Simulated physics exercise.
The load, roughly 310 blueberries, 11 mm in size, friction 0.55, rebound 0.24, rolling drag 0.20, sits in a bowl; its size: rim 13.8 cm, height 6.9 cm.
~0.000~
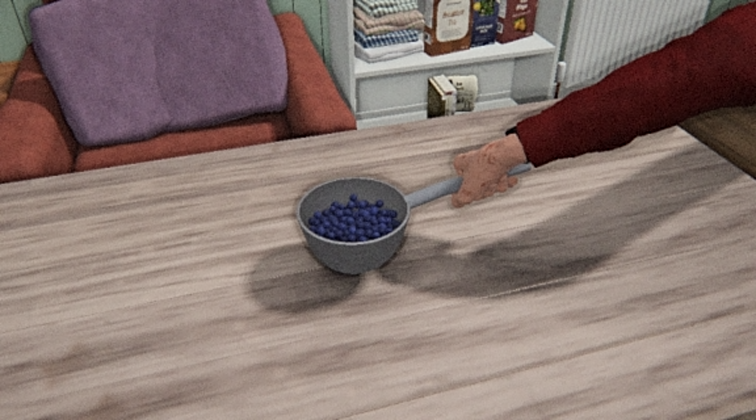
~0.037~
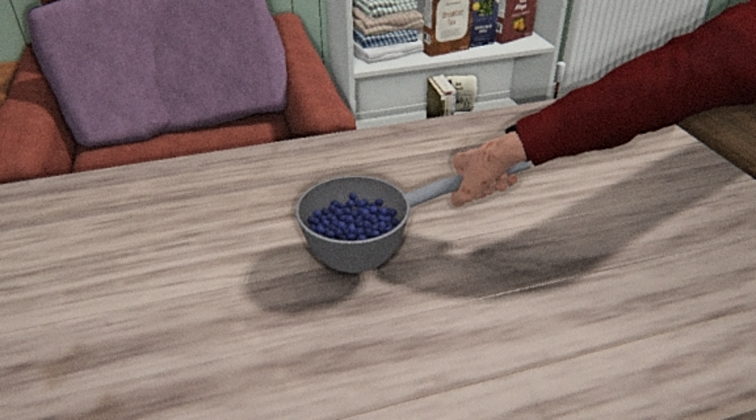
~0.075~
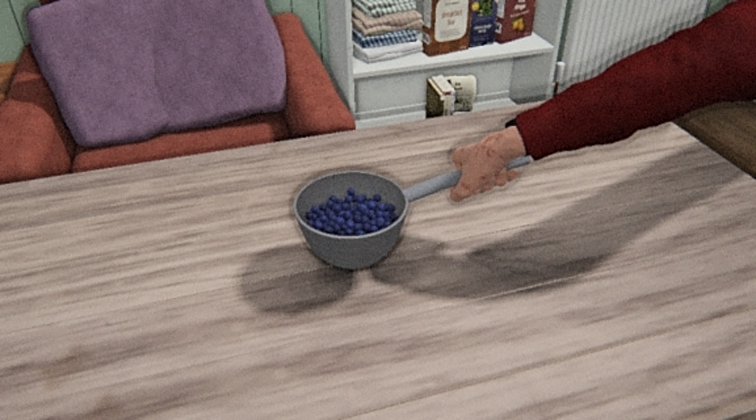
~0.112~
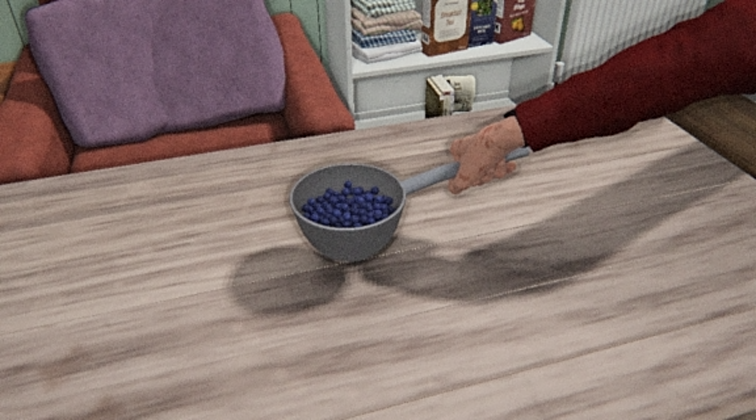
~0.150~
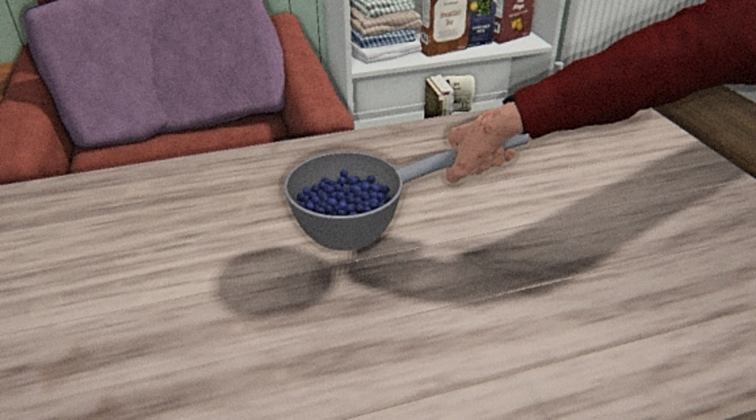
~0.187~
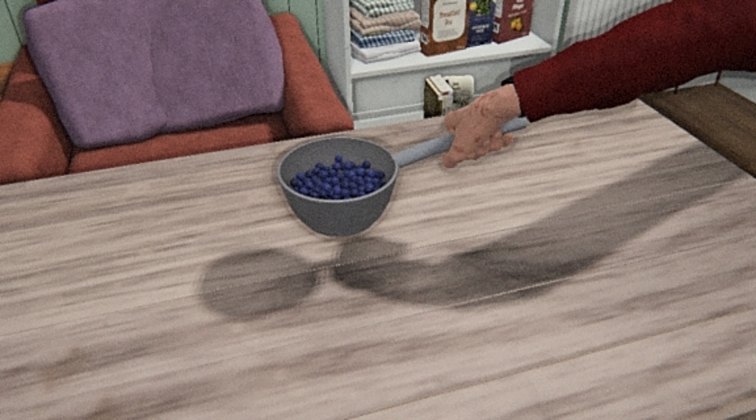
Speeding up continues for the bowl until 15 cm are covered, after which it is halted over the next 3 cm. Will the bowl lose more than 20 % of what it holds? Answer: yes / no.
Answer: No.
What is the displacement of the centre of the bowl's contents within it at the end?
Net shift: Near 1.0 cm.
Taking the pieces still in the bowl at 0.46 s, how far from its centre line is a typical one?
Pretty close to 3.5 cm, I think.
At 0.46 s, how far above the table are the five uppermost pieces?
I'd put it at some 29 cm.
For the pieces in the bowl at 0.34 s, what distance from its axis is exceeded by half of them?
Roughly 4.0 centimetres, give or take.
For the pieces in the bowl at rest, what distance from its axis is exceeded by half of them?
Estimate: Close to 4.0 cm.
Then, at 0.34 s, bowl 100 %; middle of the pieces not yet landed near (303, 110).
Then, at 0.46 s, bowl 100 %; middle of the pieces not yet landed near (295, 117).
Then, at 0.58 s, bowl 100 %; middle of the pieces not yet landed near (300, 120).
After 0.69 s, bowl 100 %; middle of the pieces not yet landed near (300, 120).
By 1.0 s all is still; bowl 100 %.
